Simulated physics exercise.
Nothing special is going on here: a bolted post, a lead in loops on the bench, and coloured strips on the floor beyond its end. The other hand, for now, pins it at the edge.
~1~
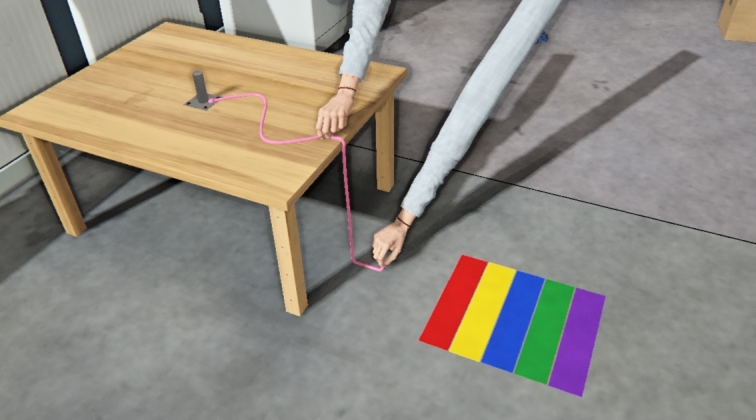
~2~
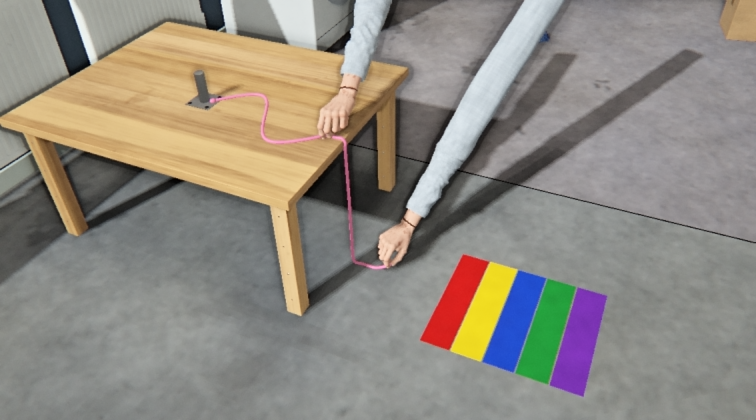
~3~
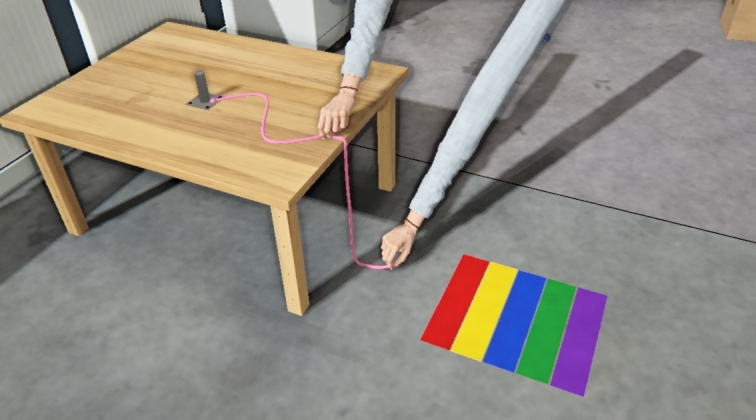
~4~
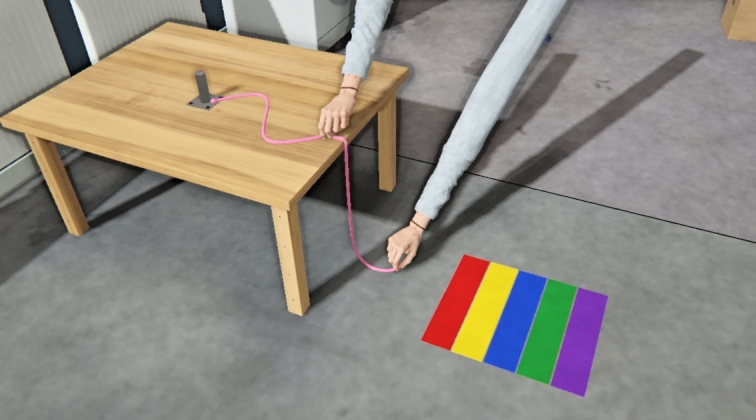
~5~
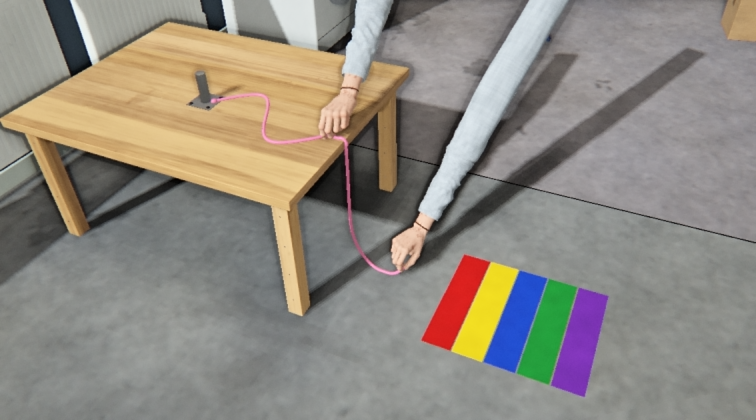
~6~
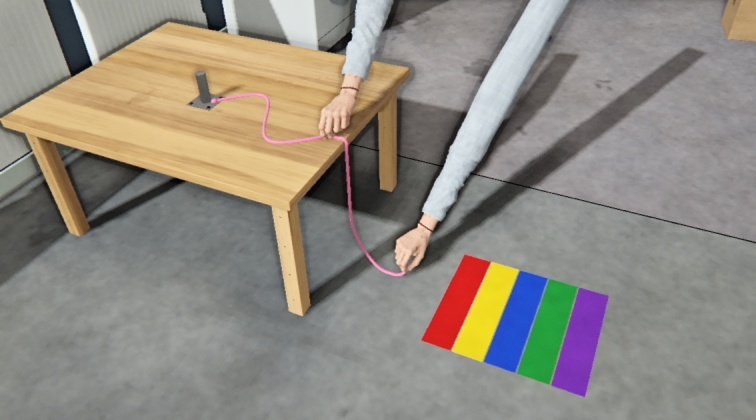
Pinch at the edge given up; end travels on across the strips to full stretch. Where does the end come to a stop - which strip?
On the green strip.
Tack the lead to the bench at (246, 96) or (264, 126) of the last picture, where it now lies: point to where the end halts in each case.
The spots come out as (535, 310) and (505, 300), in that order.
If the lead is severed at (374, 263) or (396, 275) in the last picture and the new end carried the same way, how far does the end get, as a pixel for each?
In turn, (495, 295) for the first and (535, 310) for the second.
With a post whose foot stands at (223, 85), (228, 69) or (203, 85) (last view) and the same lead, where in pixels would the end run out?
Try by try, around (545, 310), (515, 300) and (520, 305).
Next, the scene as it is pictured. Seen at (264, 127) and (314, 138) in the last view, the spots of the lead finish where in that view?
One finishes at (309, 128) and the other at (369, 160).
A little later, end near (494, 296); over yellow.
Next, end near (531, 308); over blue.
When it is tight, end near (553, 314); over green. The green one.
